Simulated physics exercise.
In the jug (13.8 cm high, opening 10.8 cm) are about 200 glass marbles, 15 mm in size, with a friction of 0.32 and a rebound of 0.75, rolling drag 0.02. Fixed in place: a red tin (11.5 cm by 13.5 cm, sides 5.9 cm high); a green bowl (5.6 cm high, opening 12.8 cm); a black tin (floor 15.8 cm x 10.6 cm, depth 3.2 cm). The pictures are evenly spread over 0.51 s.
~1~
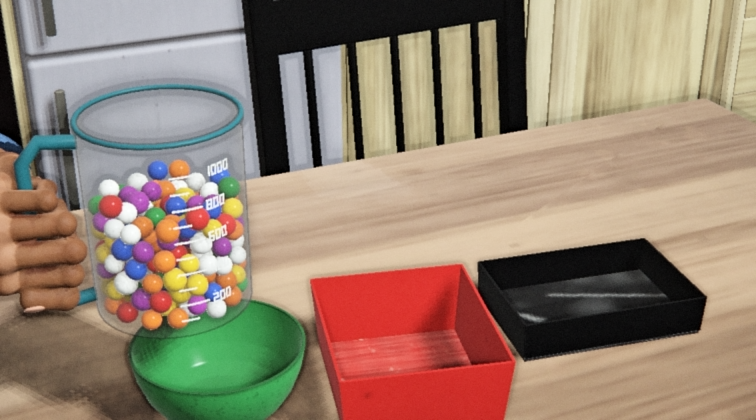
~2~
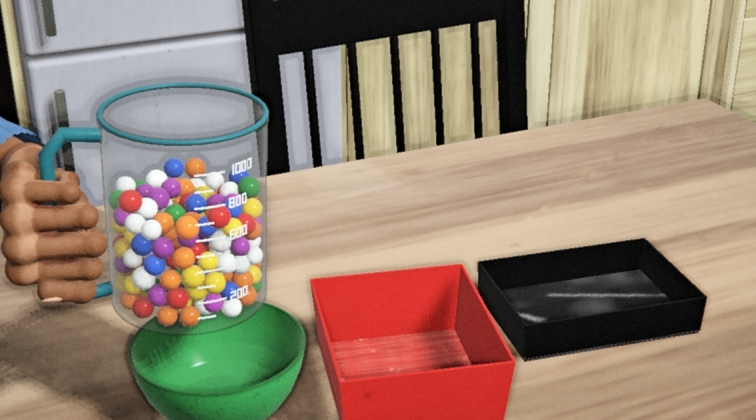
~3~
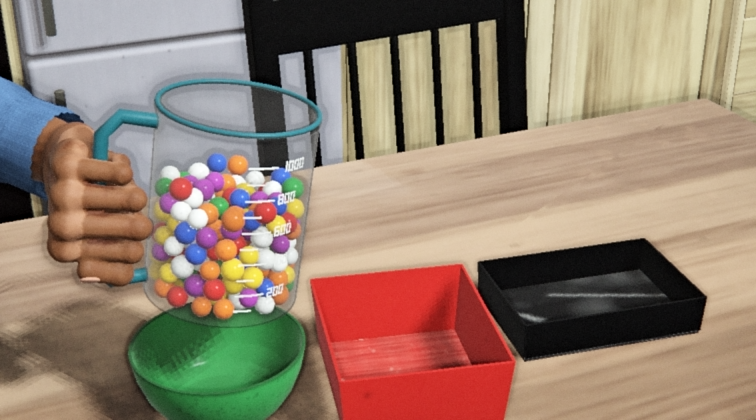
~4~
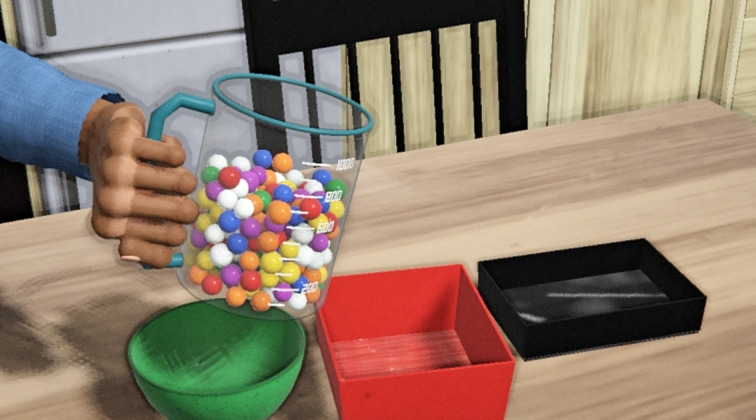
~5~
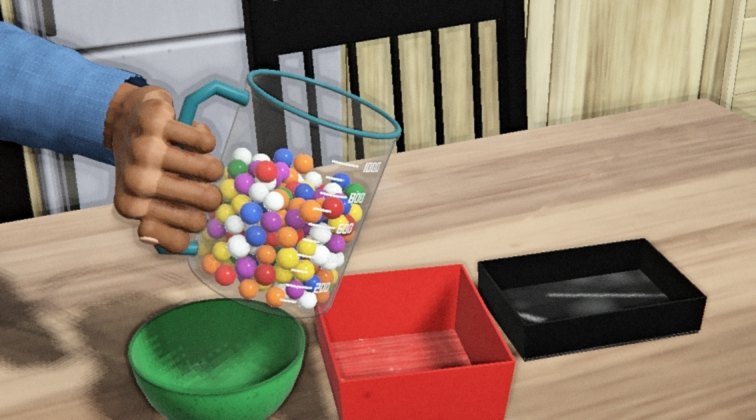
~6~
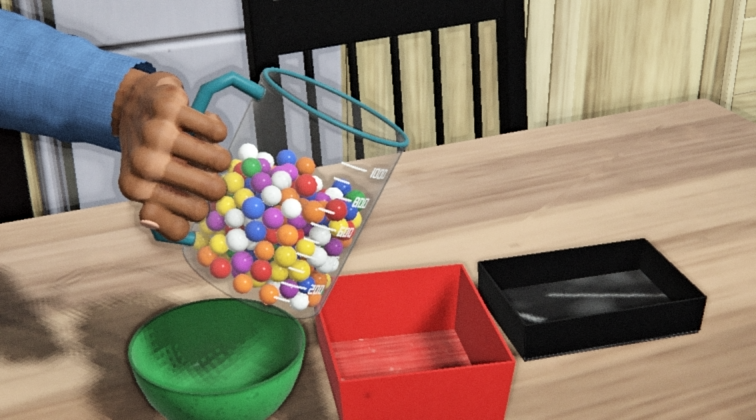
A hand held a clear jug of colourful marbles above a green bowl, moved it right toward a red tin, and tilted it steadily to the right, while a black tin sat nearby.
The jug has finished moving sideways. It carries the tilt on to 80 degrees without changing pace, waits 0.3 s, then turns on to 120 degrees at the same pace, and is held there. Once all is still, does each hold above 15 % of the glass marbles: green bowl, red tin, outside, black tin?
Green bowl no, red tin yes, outside no, black tin no.
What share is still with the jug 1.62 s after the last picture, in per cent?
About 90 per cent.
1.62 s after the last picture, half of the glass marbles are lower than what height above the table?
Some 14 cm.
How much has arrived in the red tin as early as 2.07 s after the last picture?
Near 95 per cent so far.
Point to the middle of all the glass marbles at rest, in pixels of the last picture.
At about (413, 354).
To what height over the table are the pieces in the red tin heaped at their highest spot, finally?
Roughly 6.0 cm.
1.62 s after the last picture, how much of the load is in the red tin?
About 10 per cent by then.
Then, 0.62 s after the last picture, tilt 68 degrees; jug 100 %; middle of all pieces near (276, 223).
Then, 1.14 s after the last picture, tilt 80 degrees; jug 100 %; middle of all pieces near (287, 226).
Then, 1.62 s after the last picture, tilt 105 degrees; red tin 10 %, jug 90 %; middle of all pieces near (308, 244).
Then, 2.07 s after the last picture, tilt 120 degrees; red tin 95 %, jug 5 %; middle of all pieces near (408, 345).
In the end, red tin 100 %, jug 0 %, black tin 0 %, green bowl 0 %, outside 0 %.
